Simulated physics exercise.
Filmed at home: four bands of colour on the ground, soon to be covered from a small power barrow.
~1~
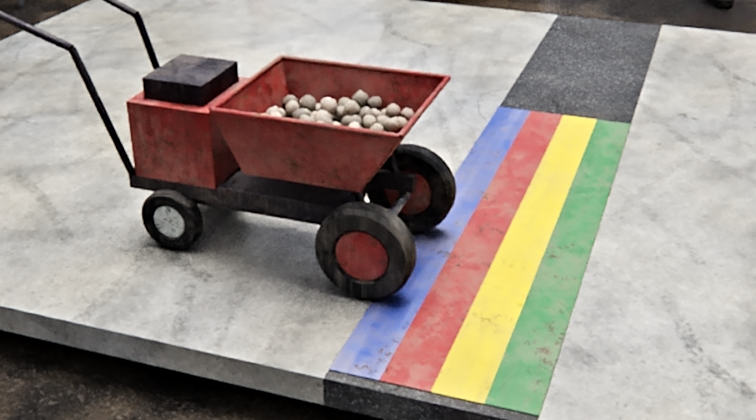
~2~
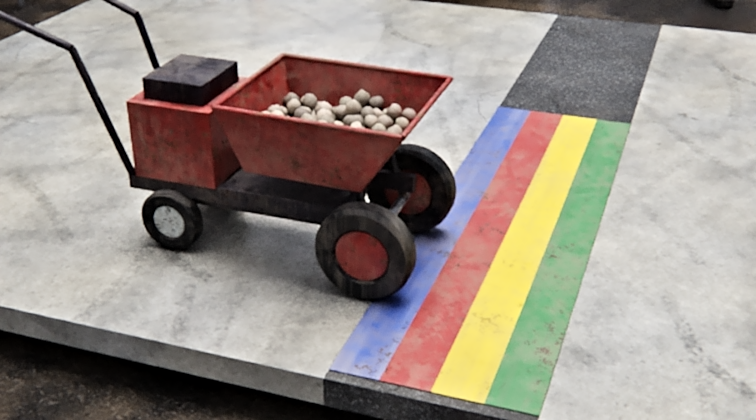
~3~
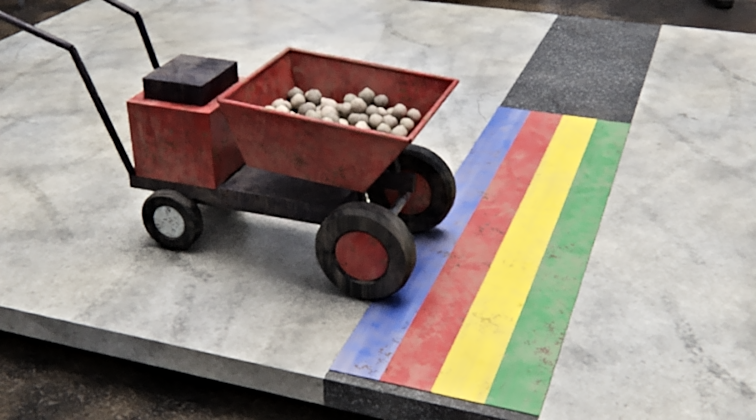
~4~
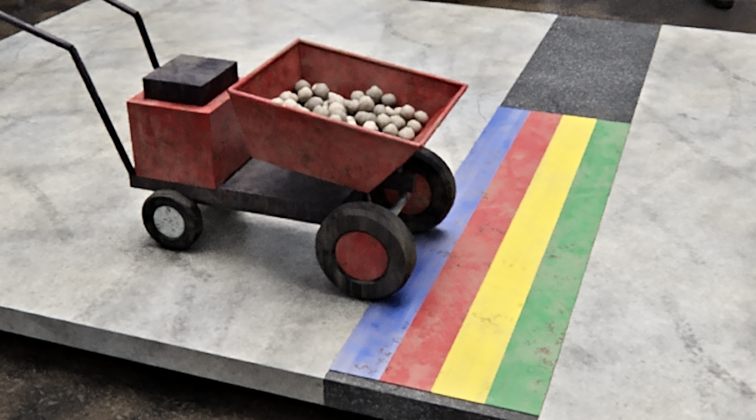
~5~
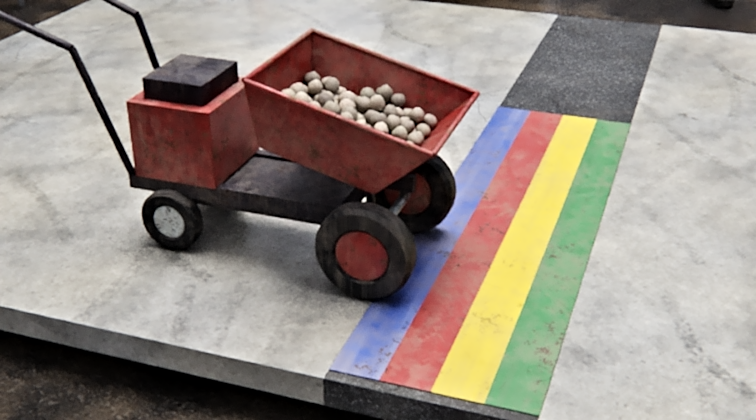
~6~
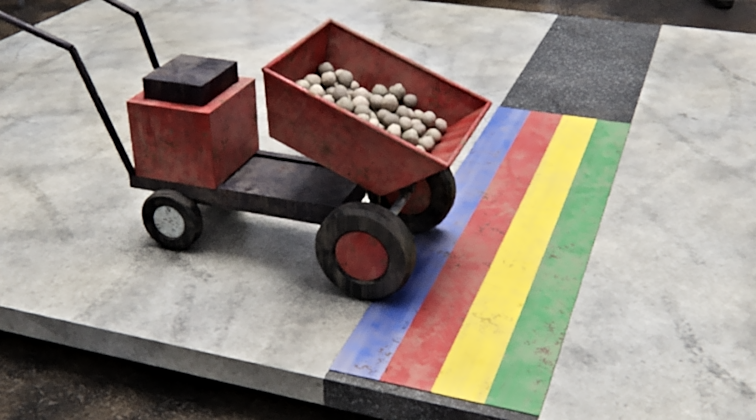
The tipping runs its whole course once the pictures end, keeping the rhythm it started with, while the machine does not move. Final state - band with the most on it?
Green band.
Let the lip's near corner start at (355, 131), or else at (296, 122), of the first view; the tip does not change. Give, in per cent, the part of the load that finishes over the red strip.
In turn 10 and 40 in a hundred.
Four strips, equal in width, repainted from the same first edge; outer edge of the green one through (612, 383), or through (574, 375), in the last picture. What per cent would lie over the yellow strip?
Shares: About 50 per cent; about 20 per cent.
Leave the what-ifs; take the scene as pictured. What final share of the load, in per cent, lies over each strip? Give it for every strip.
Approximate shares - blue strip 0, red strip 0, yellow strip 15, green strip 45.
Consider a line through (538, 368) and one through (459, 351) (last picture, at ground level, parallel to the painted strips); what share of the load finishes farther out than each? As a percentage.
Result, first then second: 50 %, 100 %.
Soon, skip tipped steeply; all in the skip.
A while on, skip tipped right over; most in the skip; a small part over the yellow strip; about a quarter over the green strip; a small part off the paint.
Towards the end, skip tipped right over; a small part in the skip; a small part over the yellow strip; about half over the green strip; about a third off the paint.
Finally, skip tipped right over; a small part in the skip; none over the blue strip; none over the red strip; about a quarter over the yellow strip; about half over the green strip; about a third off the paint.
